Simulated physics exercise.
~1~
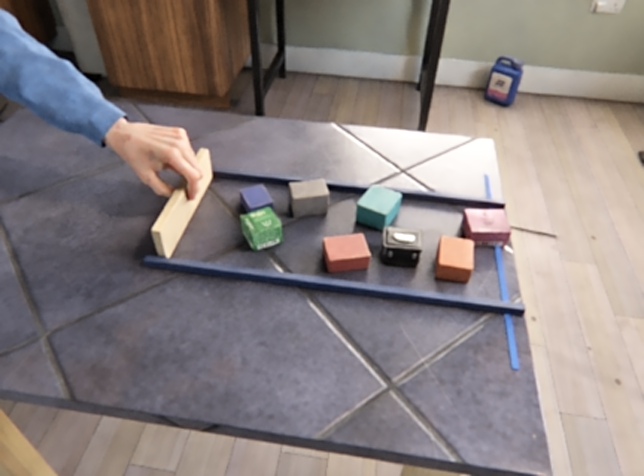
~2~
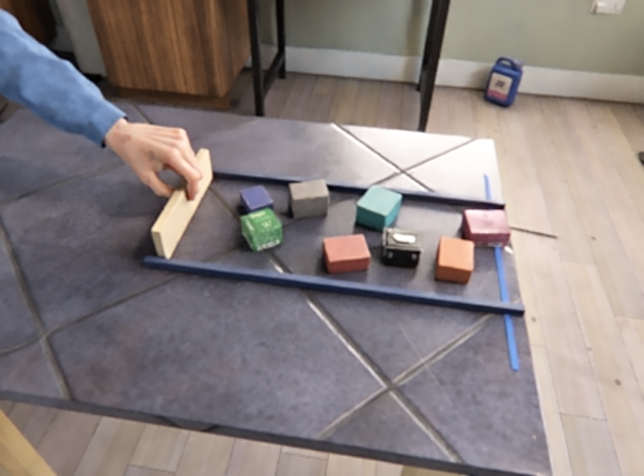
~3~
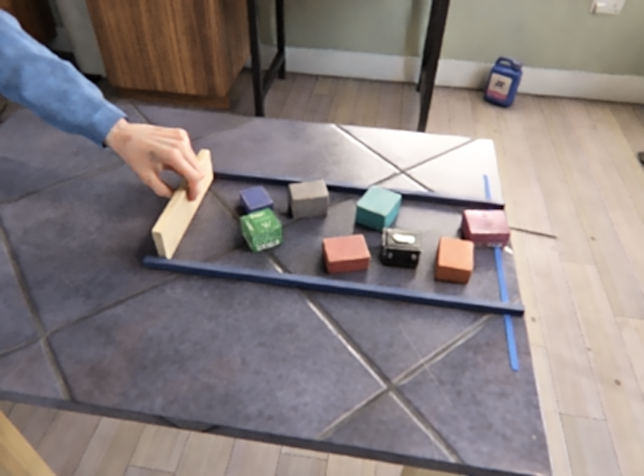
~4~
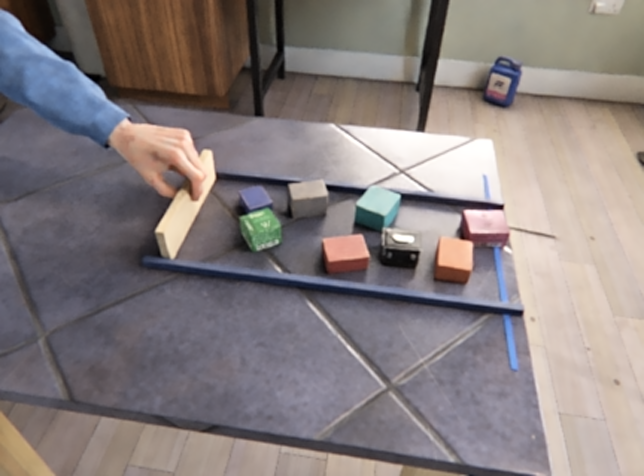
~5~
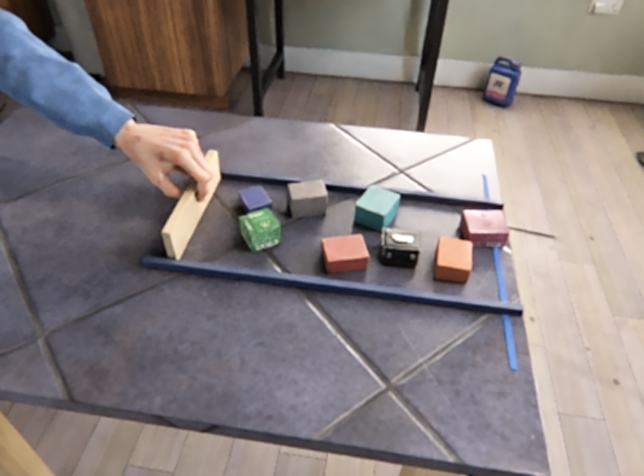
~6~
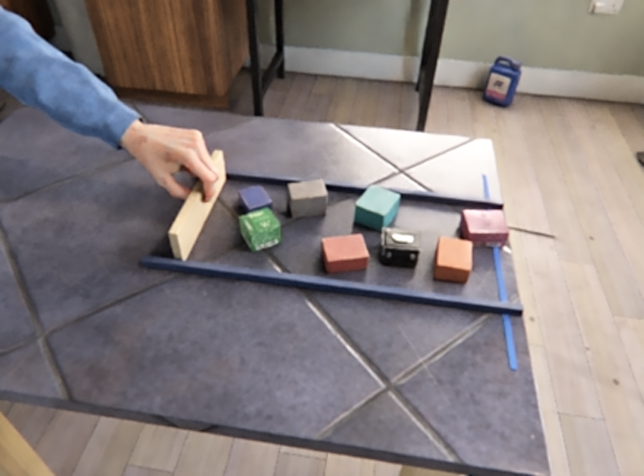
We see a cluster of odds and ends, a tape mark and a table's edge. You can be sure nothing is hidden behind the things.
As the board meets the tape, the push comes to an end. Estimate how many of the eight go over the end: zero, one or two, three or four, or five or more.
Most likely the drop count will come to five or beyond.
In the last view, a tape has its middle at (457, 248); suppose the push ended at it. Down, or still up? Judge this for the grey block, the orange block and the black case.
The grey block stays put; the orange block topples down; the black case topples down.
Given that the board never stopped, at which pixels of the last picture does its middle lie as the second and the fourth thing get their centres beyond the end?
First roughly (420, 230), later roughly (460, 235).
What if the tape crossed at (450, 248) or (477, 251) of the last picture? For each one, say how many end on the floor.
Ending up on the floor: First try 3, second try 5.
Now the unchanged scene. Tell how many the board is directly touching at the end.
That makes 3.
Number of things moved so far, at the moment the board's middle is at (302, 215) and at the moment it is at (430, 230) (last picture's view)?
I make it 5 at the first spot and 8 at the other.
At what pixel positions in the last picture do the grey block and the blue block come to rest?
Grey block: (507, 212); blue block: (511, 245).
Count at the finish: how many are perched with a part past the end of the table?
It's 3.
A little later, none off yet; pink box at rest near (484, 229); orange block at rest near (453, 260); black case at rest near (400, 247).
Next, none off yet; pink box at rest near (485, 229); orange block tilted well over near (534, 282); black case shifted well along near (496, 260).
When it is over, the number that fall off is five or more; down, red block, turquoise block, black case, orange block and pink box.
